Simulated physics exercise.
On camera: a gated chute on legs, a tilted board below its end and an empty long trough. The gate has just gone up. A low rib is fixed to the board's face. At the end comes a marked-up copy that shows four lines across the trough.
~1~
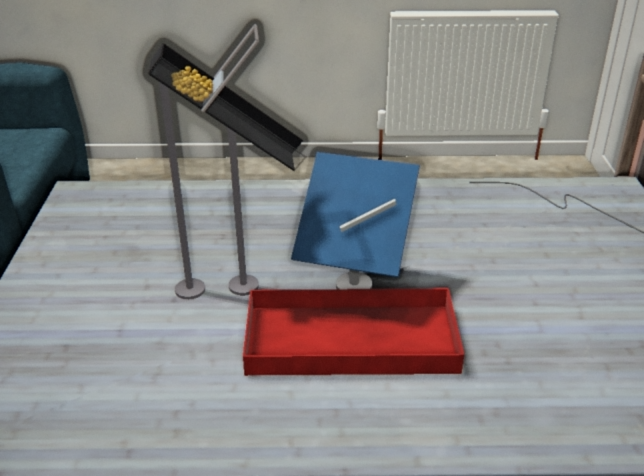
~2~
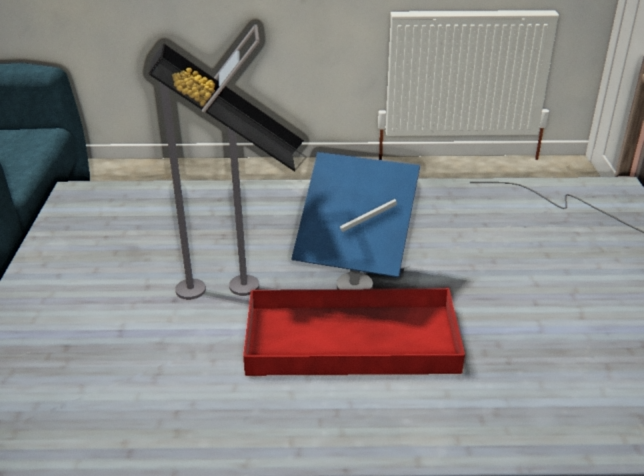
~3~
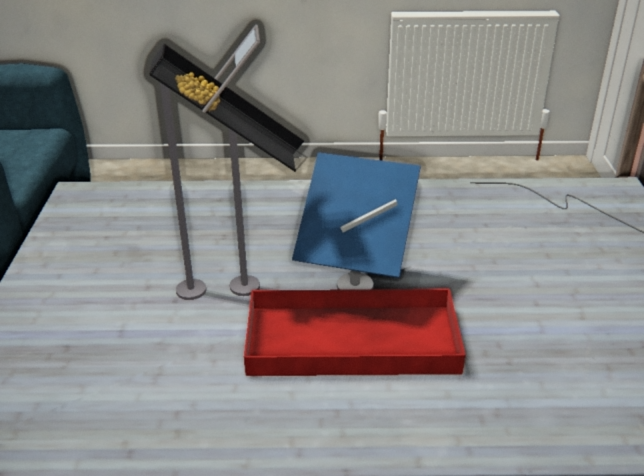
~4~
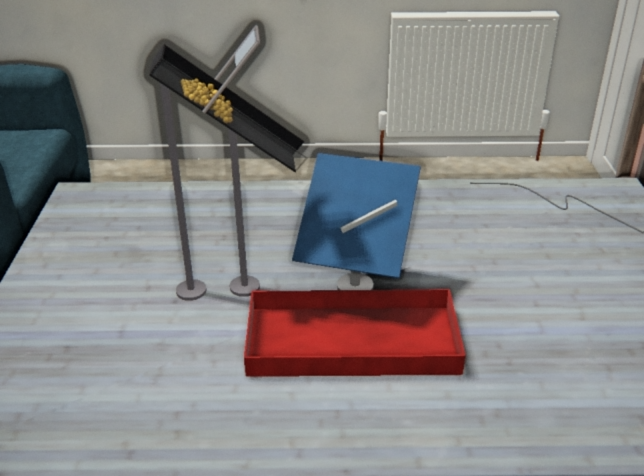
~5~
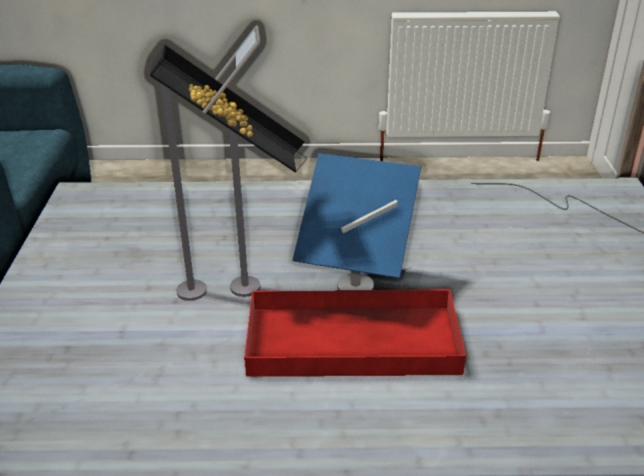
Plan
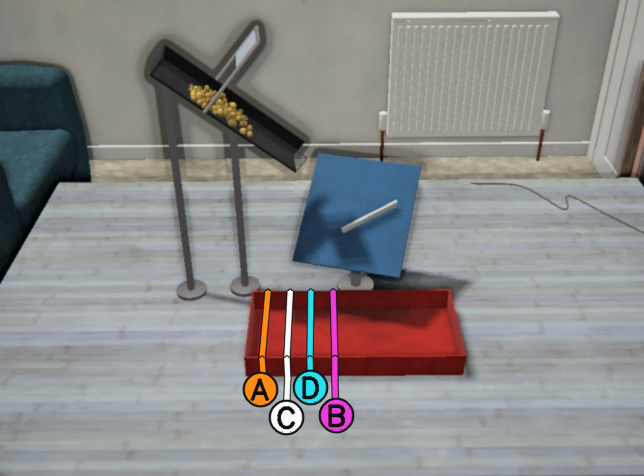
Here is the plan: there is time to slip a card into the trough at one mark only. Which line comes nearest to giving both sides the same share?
Go for D.
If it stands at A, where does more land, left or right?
Right.
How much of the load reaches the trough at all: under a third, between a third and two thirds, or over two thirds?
About that: Over two thirds.
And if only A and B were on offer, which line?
Line B.
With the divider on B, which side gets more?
Left.
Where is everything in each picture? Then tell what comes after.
In the first picture, load behind the gate (195, 85), puffed corn balls; lip of the chute (293, 162), sloping fairly steeply.
In the second picture, middle of the board (356, 212), tilted fairly steeply; middle of its low edge (344, 268); of its high edge (368, 158).
In the third picture, front corners of the trough (244, 357) and (465, 355), empty; front of the load (214, 107).
In the fourth picture, middle of the load (211, 97); its front (229, 120), roughly a quarter of the way to the lip; rib from (396, 201) to (341, 229).
In the fifth picture, middle of the load (221, 103); its front (250, 134), roughly half of the way to the lip.
On the marked copy, line A crosses the front rim at (262, 357); line B crosses the front rim at (334, 357); line C crosses the front rim at (286, 357); line D crosses the front rim at (310, 357).
If A is chosen, of what is caught, not one piece on the left of the divider, every piece on the right.
If B is chosen, of what is caught, the larger part on the left of the divider, about a tenth on the right.
If C is chosen, of what is caught, just a few on the left of the divider, almost all on the right.
If D is chosen, of what is caught, roughly a third on the left of the divider, roughly two thirds on the right.
